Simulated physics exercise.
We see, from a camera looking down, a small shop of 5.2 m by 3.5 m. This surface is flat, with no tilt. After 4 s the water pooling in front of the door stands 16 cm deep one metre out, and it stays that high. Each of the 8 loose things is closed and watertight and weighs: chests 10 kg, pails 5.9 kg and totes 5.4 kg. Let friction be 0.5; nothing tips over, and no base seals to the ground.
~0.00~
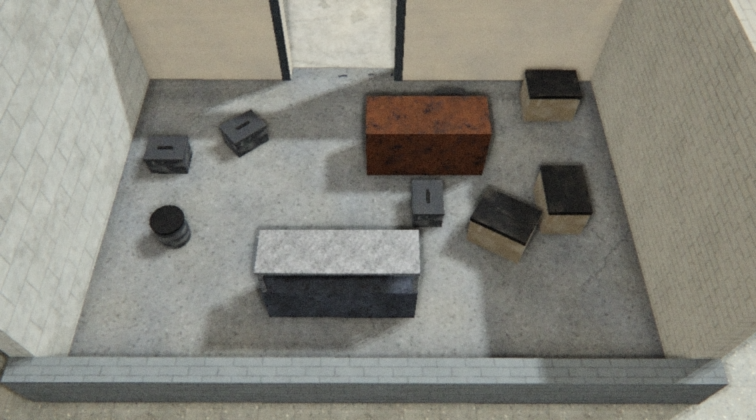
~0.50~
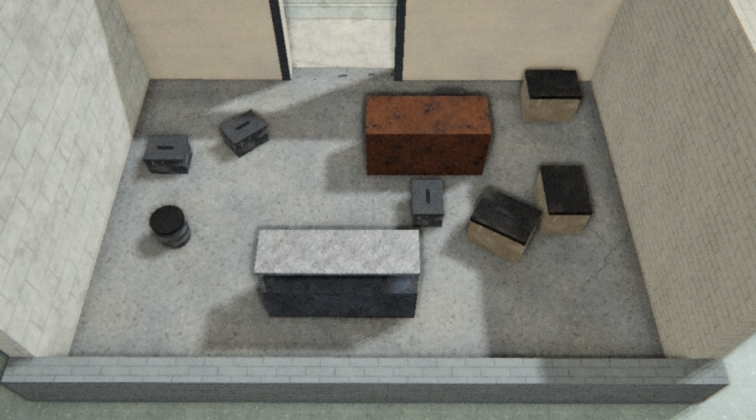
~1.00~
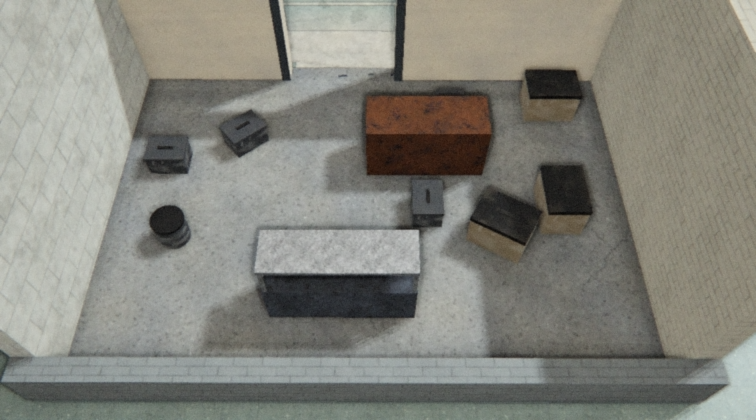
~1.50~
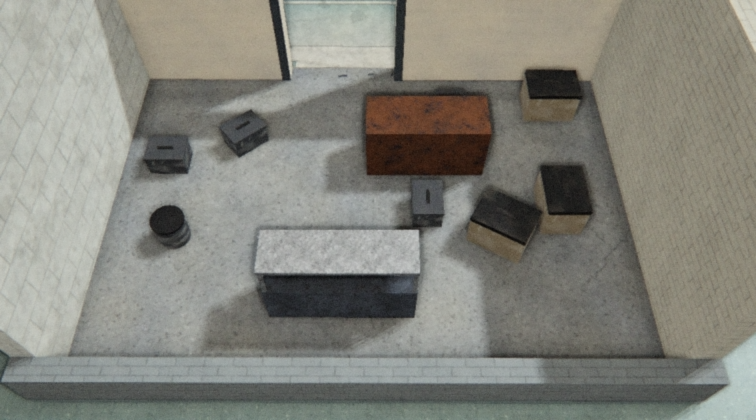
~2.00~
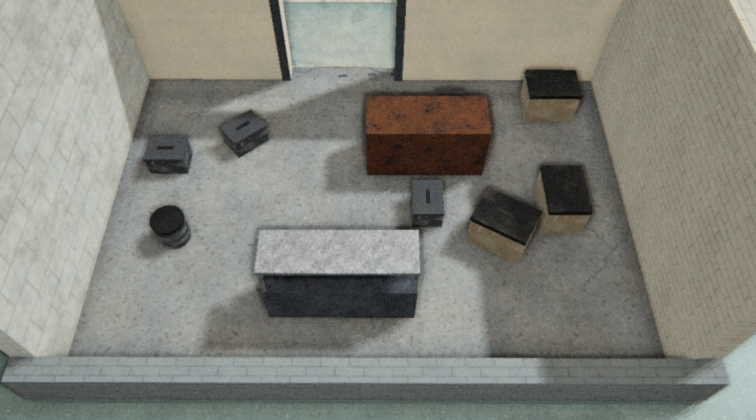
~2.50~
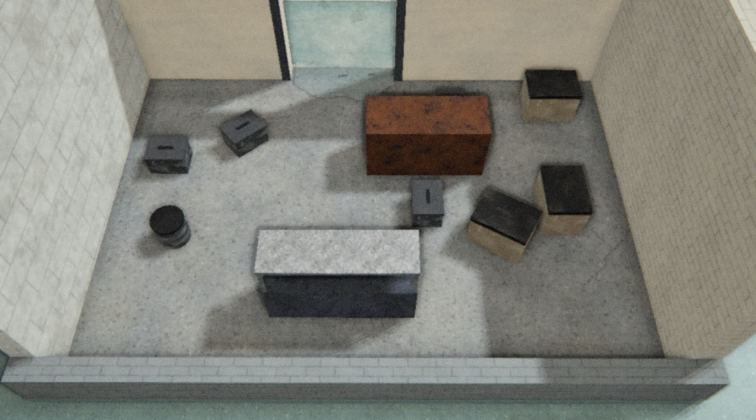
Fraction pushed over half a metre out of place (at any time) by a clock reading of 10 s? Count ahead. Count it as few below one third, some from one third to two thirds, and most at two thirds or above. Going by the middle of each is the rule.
Few.
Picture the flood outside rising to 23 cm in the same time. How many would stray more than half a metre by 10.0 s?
Then the count would be 5.
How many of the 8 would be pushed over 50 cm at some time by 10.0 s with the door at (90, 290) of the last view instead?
That gives 1 of them.
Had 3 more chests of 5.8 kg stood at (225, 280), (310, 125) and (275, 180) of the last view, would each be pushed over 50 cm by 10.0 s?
Taking them in order, the first is beyond that distance, the second is beyond that distance and the third is beyond that distance.
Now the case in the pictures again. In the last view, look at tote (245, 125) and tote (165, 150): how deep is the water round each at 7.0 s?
Roughly 2 and 1 cm.
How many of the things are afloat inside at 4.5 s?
The number is 0.
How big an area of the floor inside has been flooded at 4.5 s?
Near 4.0 m2 in all.
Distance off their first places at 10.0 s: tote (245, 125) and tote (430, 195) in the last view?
The first is 0 cm from its start, the second 0 cm.
After 3.5 s 0 of 8 are over 50 cm from their spots; 0 afloat.
After 4.5 s 0 of 8 are over 50 cm from their spots; 0 afloat.
After 7.0 s 1 of 8 are over 50 cm from their spots; 1 afloat.
After 10.0 s 1 of 8 are over 50 cm from their spots, and 1 have been at some point; 2 afloat.
